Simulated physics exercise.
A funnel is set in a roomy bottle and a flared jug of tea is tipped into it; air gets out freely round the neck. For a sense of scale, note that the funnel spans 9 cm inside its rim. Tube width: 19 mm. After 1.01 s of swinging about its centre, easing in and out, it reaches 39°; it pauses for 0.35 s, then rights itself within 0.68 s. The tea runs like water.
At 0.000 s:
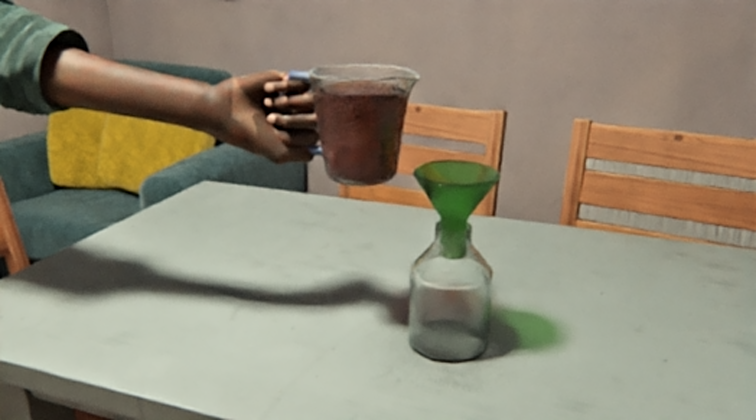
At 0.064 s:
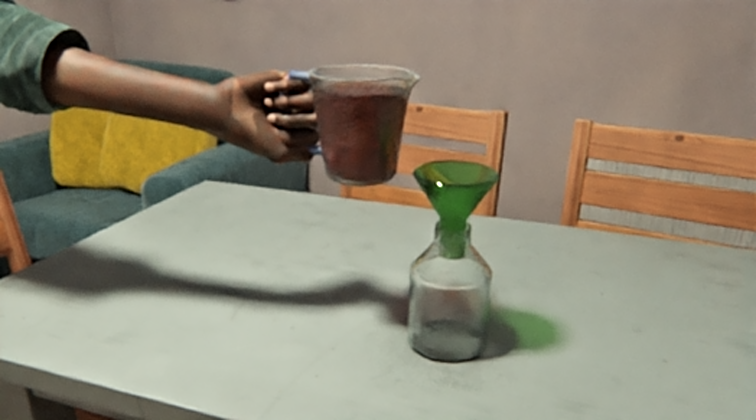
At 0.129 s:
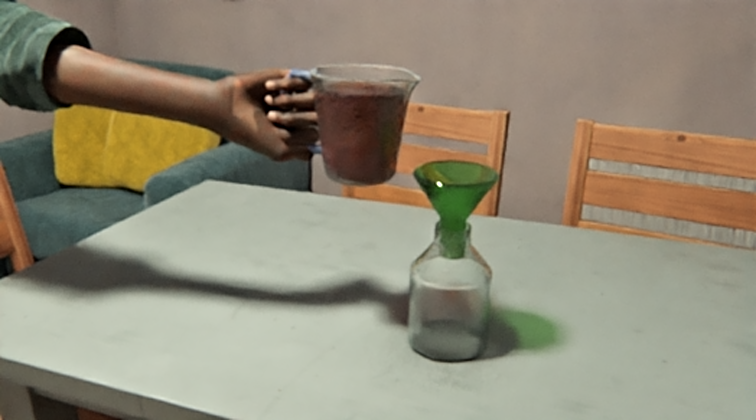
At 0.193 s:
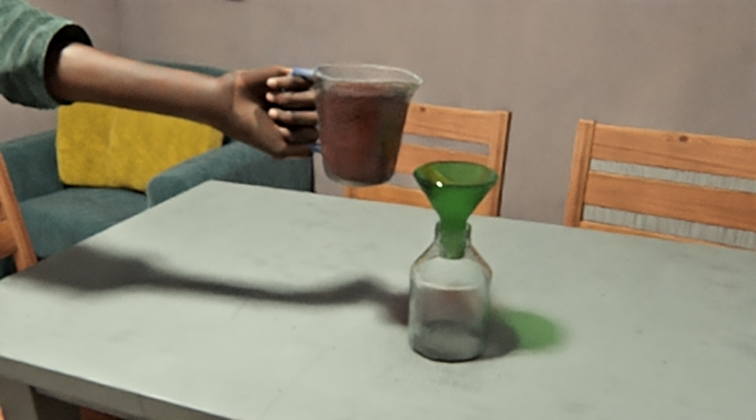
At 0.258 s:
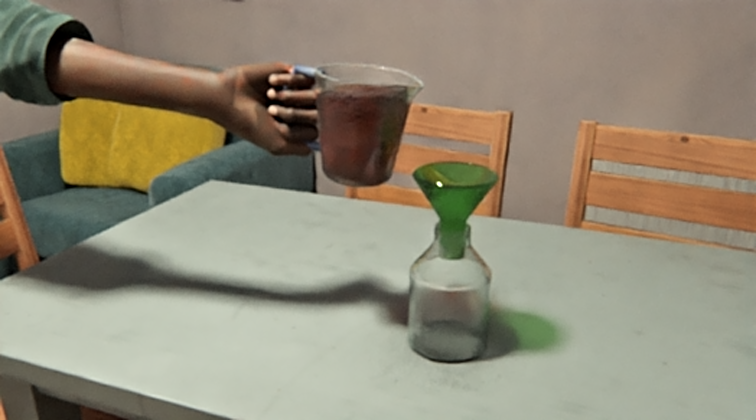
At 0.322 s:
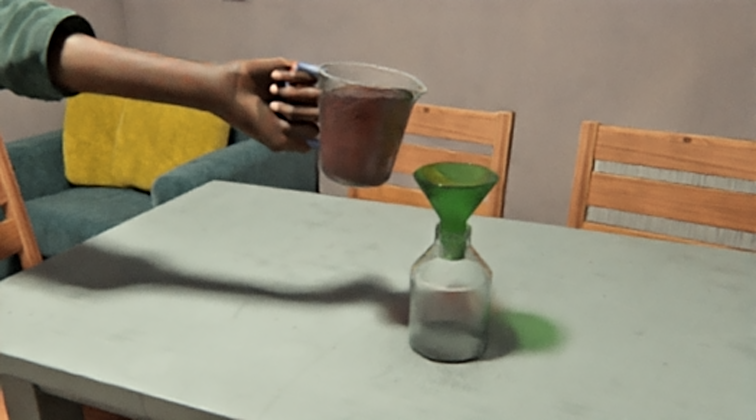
At a pale table with wooden chairs behind it, a hand held a clear jug of reddish-brown tea up beside a green funnel in an empty glass bottle, then tilted it slightly to the right.
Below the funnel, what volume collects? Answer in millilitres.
160 ml, give or take.
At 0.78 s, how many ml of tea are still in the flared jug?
About 670 ml.
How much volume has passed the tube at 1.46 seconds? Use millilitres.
Volume estimate: Close to 100 ml.
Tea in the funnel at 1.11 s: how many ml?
I'd put it at about 40 ml.
Then, 0.78 s in, the tilt is 34° and 0 ml has passed the tube, 5 ml is in the funnel, 670 ml in the flared jug and 0 ml has missed.
Then, 1.11 s in, the tilt is 39° and 40 ml has passed the tube, 40 ml is in the funnel, 595 ml in the flared jug and 0 ml has missed.
Then, 1.46 s in, the tilt is 37° and 100 ml has passed the tube, 40 ml is in the funnel, 550 ml in the flared jug and 0 ml has missed.
Then, 1.84 s in, the tilt is 8° and 150 ml has passed the tube, 10 ml is in the funnel, 540 ml in the flared jug and 0 ml has missed.
Finally, 160 ml has passed the tube, 0 ml is in the funnel, 540 ml in the flared jug and 0 ml has missed.
